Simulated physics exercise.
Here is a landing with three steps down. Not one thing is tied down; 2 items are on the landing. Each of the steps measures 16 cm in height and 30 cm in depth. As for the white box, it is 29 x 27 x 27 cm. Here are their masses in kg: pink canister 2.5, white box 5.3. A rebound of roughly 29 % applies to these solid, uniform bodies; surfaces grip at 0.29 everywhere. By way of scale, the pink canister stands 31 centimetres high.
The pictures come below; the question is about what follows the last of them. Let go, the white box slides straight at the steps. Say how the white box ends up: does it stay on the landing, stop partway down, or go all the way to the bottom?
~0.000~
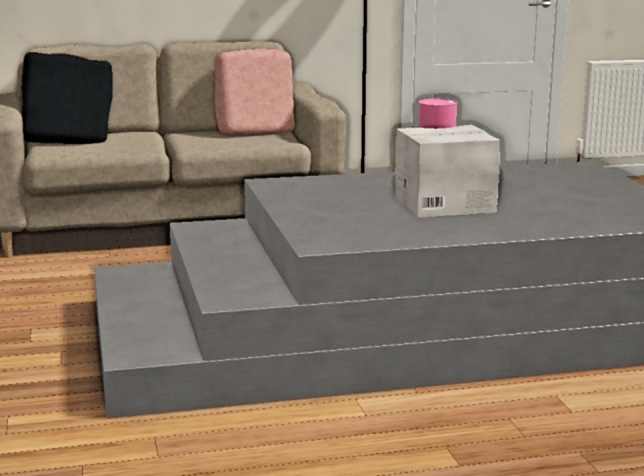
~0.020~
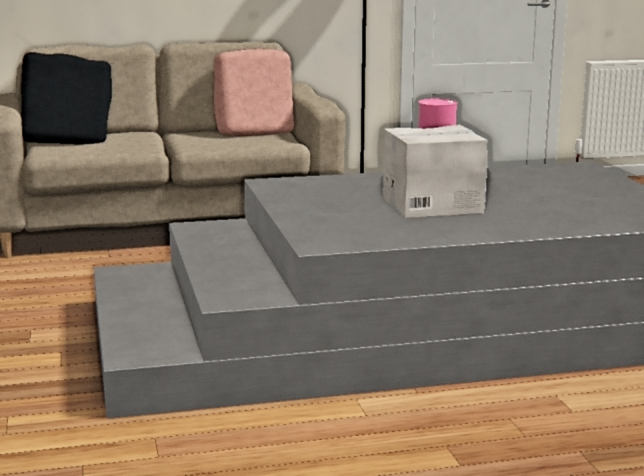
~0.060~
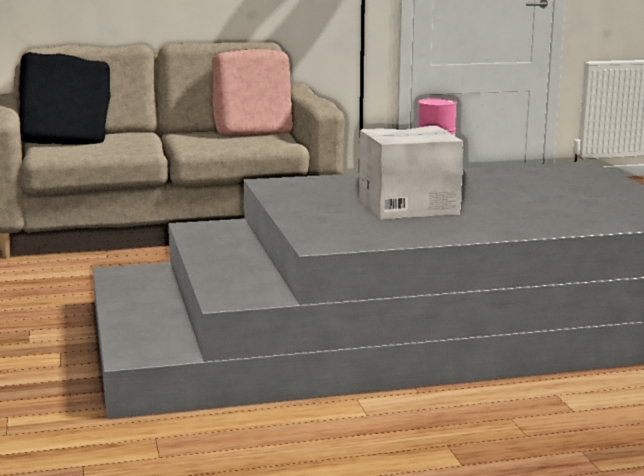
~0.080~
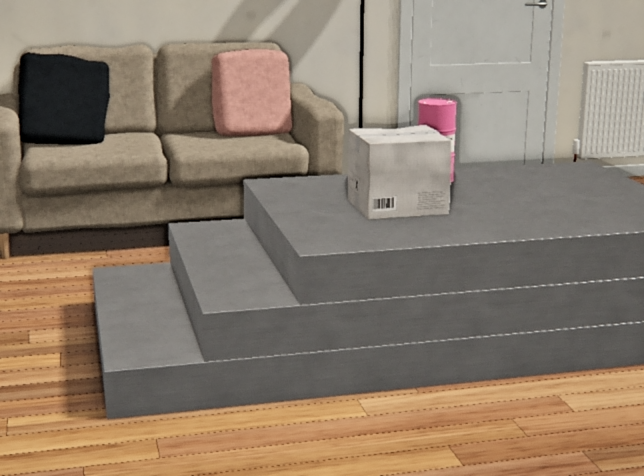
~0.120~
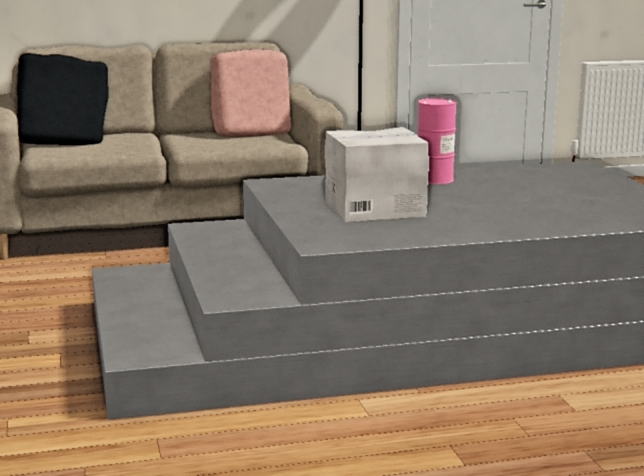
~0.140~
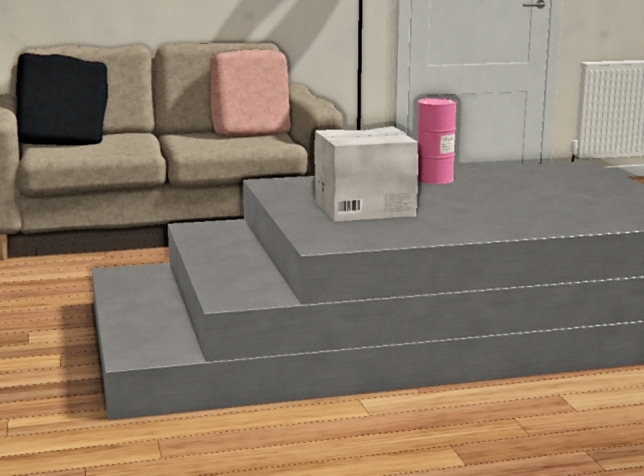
It goes all the way to the bottom.
After 0.34 s, 0 cm past the top edge and 0 cm lower; white box near (270, 179).
After 0.64 s, 33 cm past the top edge and 11 cm lower; white box near (175, 215).
After 0.94 s, 62 cm past the top edge and 29 cm lower; white box near (89, 274).
After 1.24 s, 94 cm past the top edge and 47 cm lower.
In the end (1.9 s), 106 cm past the top edge and 48 cm lower; pink canister under 12 cm from the start.
